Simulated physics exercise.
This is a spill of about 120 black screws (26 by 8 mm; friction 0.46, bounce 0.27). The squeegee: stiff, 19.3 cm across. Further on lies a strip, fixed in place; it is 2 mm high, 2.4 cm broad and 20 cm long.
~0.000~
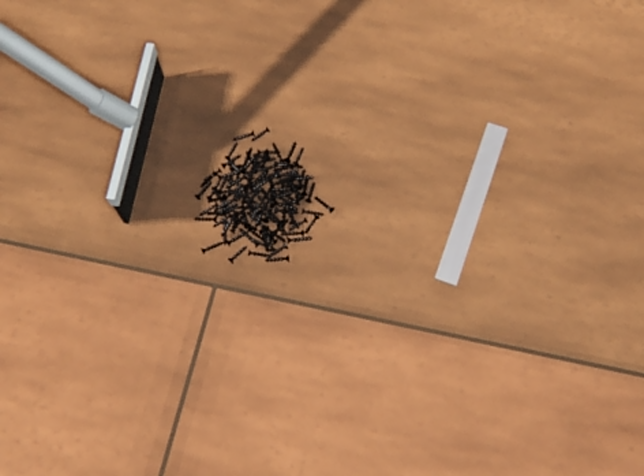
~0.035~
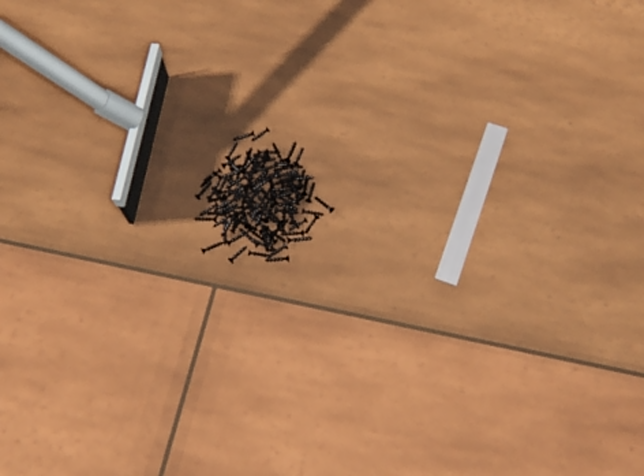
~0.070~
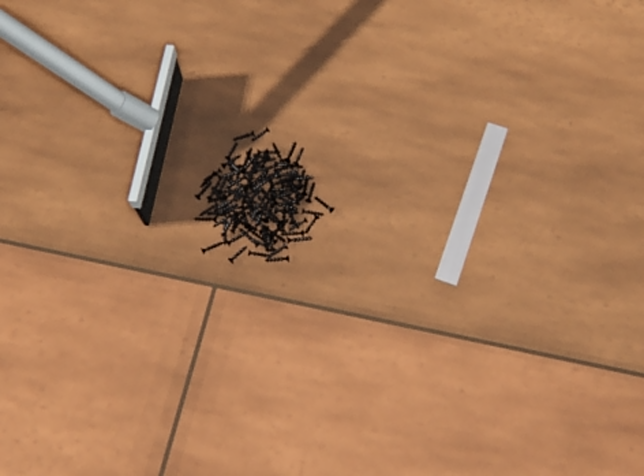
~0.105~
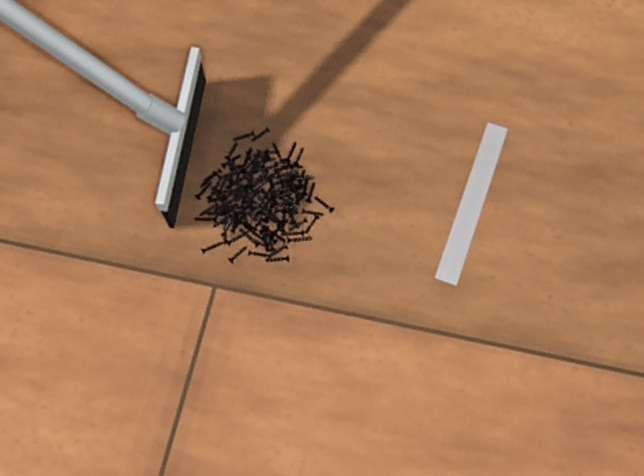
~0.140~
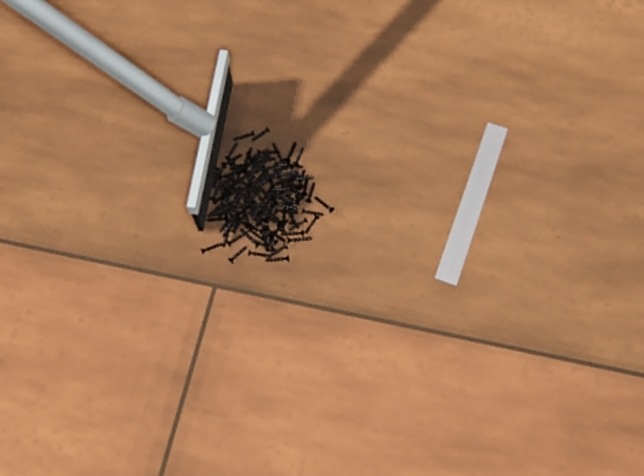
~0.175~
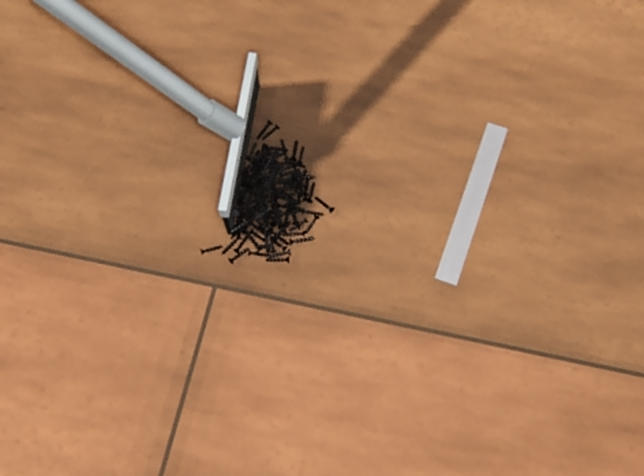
Squeegee sliding rightward across a wooden floor, reaching a pile of black screws and pushing into its left side.
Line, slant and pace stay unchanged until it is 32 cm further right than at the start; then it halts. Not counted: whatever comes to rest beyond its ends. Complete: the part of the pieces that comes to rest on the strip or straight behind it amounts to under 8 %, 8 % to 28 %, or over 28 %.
It amounts to over 28 %.
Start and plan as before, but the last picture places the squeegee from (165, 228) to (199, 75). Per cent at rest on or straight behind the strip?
Somewhere above 10, then.
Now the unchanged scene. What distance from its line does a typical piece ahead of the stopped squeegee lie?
6 cm.
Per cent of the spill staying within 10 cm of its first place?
10% or so.
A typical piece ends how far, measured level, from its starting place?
About 24 cm.
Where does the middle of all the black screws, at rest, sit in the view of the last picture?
Centre at rest: Approx. (461, 219).
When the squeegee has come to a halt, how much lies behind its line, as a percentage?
15 per cent.
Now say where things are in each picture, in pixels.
Squeegee from (114, 200) to (152, 52); moved 0.0 cm; pieces shifted so far, 0; middle of the spill at (261, 185); strip at (473, 200), in the first frame.
Squeegee from (120, 201) to (157, 53); moved 0.6 cm; pieces shifted so far, 0; middle of the spill at (261, 185), in the second frame.
Squeegee from (136, 202) to (172, 54); moved 2.3 cm; pieces shifted so far, 0; middle of the spill at (261, 185), in the third frame.
Squeegee from (163, 205) to (196, 57); moved 5.1 cm; pieces shifted so far, 0; middle of the spill at (261, 185), in the fourth frame.
Squeegee from (194, 208) to (225, 59); moved 8.3 cm; pieces shifted so far, 13; middle of the spill at (261, 185), in the fifth frame.
Squeegee from (224, 212) to (253, 62); moved 11.5 cm; pieces shifted so far, 79; middle of the spill at (272, 194); strip at (473, 200). Its speed is about 0.92 m/s, heading 6 degrees away from the viewer, in the sixth frame.
After 0.34 s, squeegee 27 cm from its start, spill 18 cm wide; elsewhere 100 %.
After 0.50 s, squeegee 32 cm from its start, spill 21 cm wide; on or straight behind the strip 40 %, elsewhere 60 %.
Then, at 0.65 s, squeegee 32 cm from its start, spill 24 cm wide; on or straight behind the strip 45 %, elsewhere 55 %.
At rest (1.4 s), on or straight behind the strip 45 %, elsewhere 55 %.
